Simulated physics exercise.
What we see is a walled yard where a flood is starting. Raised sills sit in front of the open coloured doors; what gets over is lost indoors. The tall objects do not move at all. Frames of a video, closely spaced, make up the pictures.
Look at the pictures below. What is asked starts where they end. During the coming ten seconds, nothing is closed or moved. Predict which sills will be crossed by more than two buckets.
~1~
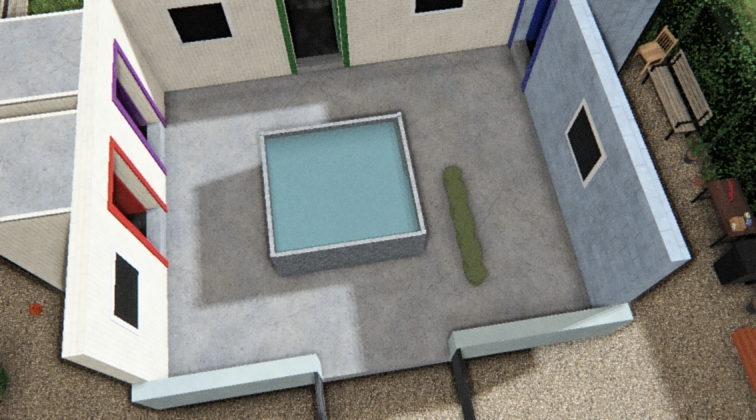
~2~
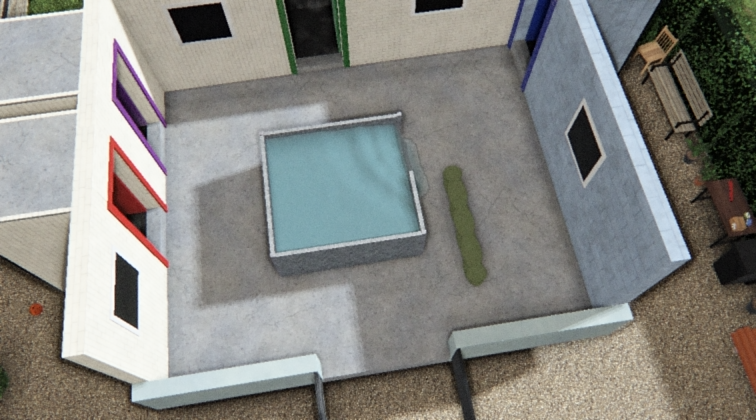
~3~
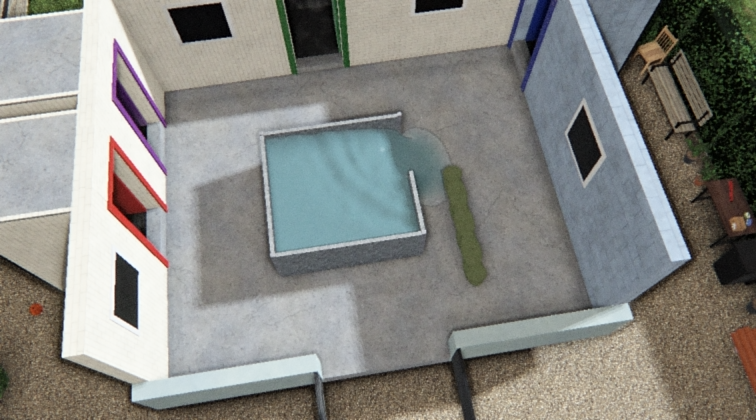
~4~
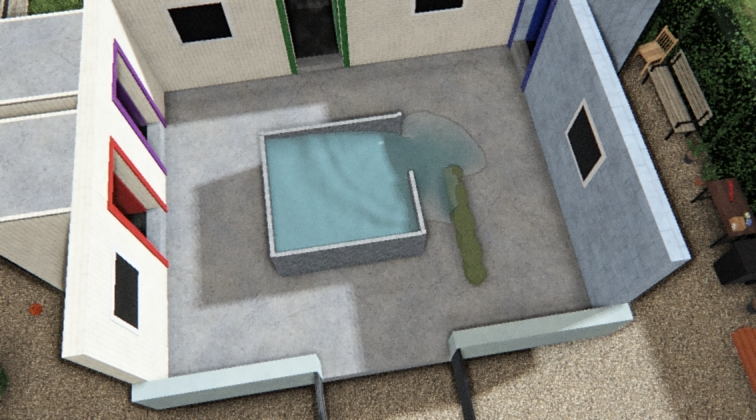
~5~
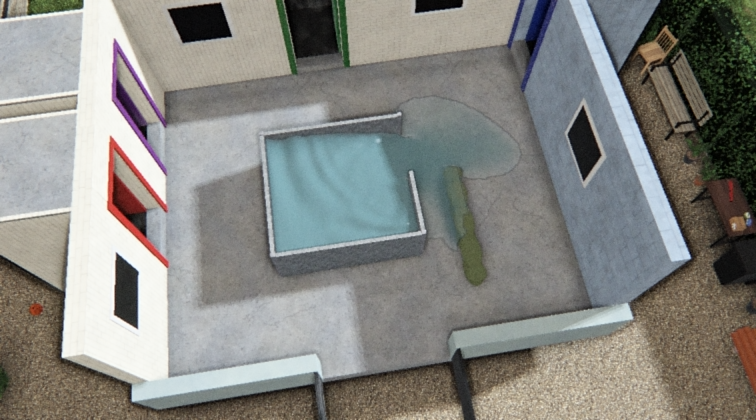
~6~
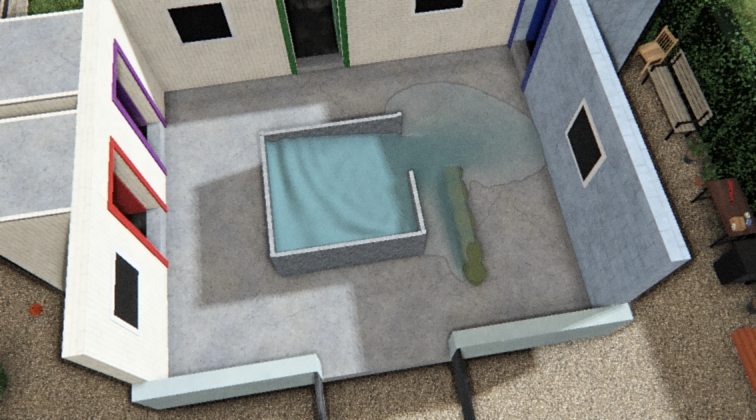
Result: The green door stays inside what's allowed there; the purple door stays inside what's allowed there; the blue door goes beyond what's allowed there; the red door stays inside what's allowed there.
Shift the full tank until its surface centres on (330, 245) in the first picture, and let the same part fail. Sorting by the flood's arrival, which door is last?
The one in red.
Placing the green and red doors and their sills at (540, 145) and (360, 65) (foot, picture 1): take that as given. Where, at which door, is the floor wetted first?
It's the green one.
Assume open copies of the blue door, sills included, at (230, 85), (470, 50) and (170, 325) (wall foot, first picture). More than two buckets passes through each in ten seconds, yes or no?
In order: Falls short, exceeds it, falls short.
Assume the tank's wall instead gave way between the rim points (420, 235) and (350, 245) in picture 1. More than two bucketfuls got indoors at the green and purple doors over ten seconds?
First green comes up short, then purple comes up short.
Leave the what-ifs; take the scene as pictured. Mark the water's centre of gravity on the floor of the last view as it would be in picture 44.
The spot I would choose is (382, 186).
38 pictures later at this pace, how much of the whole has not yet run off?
92 % or so.
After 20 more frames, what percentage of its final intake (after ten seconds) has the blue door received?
That comes out to 90 per cent by my count.
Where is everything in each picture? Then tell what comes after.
The first picture shows the tank at (340, 184) is whole and still.
In the second picture, the front is at a hidden place, out from the gap at (402, 161).
In the third picture, water pours out at (402, 163) and has run to (434, 138).
In the fourth picture, water pours out at (402, 164) and has run to (477, 149).
In the fifth picture, water pours out at (402, 164) and has run to (512, 141).
In the sixth picture, water pours out at (402, 163) and has run to (533, 124).
A moment on, water covers 30 % of the floor; the green door not reached, the purple door not reached, the blue door wet at the sill, nothing in, the red door not reached.
Next, water covers 40 % of the floor; the green door not reached, the purple door not reached, the blue door over two buckets in, the red door not reached.
Then, water covers 55 % of the floor; the green door wet at the sill, nothing in, the purple door not reached, the blue door over two buckets in, the red door not reached.
Later, water covers 90 % of the floor; the green door wet at the sill, nothing in, the purple door wet at the sill, nothing in, the blue door far over two buckets in, the red door wet at the sill, nothing in.
In the end, water covers 95 % of the floor; the green door wet at the sill, nothing in, the purple door under two buckets in, the blue door far over two buckets in, the red door wet at the sill, nothing in.
